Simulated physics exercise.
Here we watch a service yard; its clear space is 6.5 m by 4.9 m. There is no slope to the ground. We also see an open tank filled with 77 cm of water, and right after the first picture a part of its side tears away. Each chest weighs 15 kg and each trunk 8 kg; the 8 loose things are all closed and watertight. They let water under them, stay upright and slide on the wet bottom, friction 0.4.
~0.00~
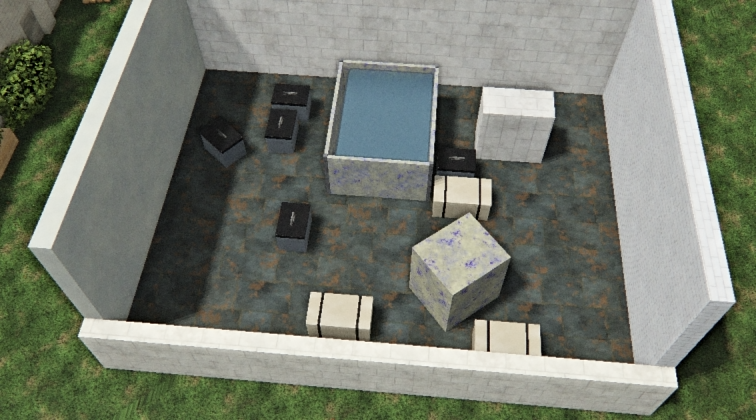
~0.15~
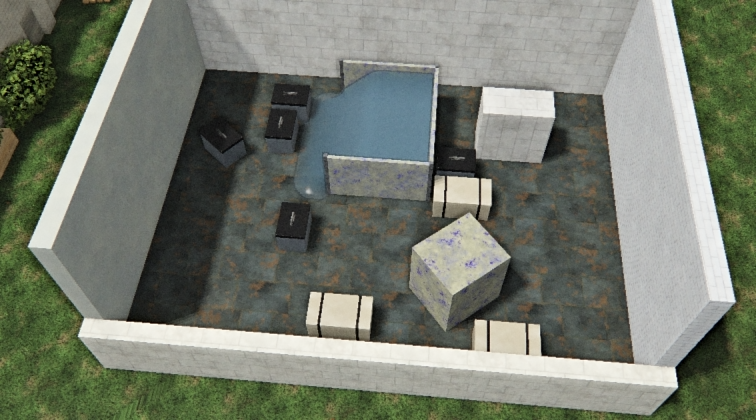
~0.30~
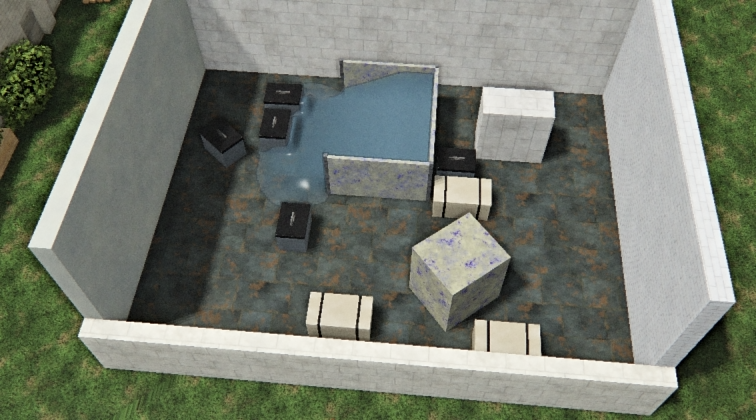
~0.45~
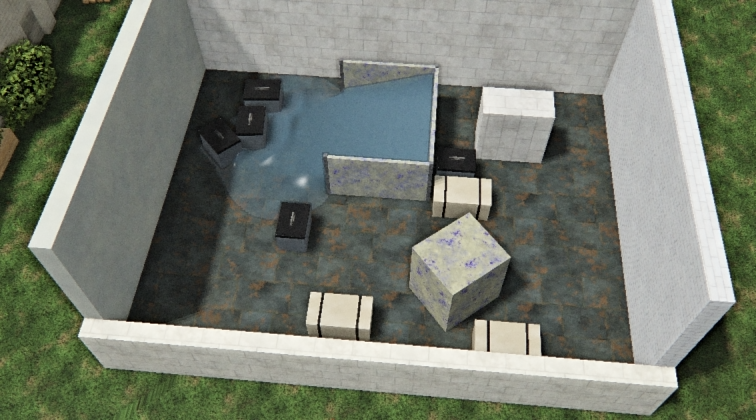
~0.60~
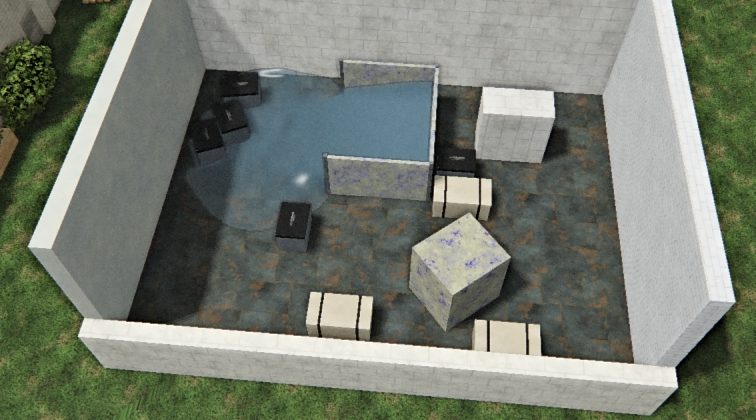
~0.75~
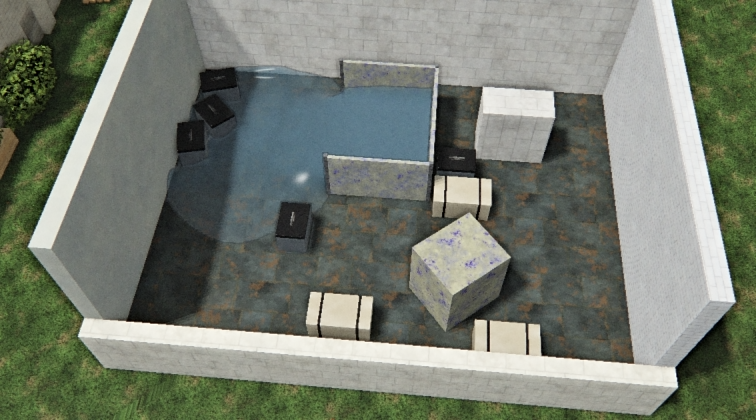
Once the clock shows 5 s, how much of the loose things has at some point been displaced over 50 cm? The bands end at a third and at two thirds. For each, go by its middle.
Top band.
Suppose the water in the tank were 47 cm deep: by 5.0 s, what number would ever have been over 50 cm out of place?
Then 4 of them.
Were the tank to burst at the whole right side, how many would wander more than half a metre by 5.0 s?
Then it comes to 4 of them.
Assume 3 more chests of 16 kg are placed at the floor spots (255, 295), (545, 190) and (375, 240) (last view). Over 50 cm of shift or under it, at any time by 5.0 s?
Note, in sequence: Over threshold; under threshold; under threshold.
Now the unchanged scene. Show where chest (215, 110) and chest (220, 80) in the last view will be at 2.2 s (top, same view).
Somewhere about (220, 80) and (246, 58).
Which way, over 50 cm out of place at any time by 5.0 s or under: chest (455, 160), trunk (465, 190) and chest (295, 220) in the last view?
One by one: Below the line; below the line; above the line.
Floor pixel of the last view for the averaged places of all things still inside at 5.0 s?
They average out to somewhere around (381, 221).
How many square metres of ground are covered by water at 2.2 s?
At that time the wet patch spans about 12 m2.
After 1.1 s 3 of 8 are over 50 cm from their spots; 3 afloat.
After 2.2 s 3 of 8 are over 50 cm from their spots; 3 afloat.
After 3.5 s 3 of 8 are over 50 cm from their spots; 3 afloat.
After 5.0 s 5 of 8 are over 50 cm from their spots, and 6 have been at some point; 4 afloat.
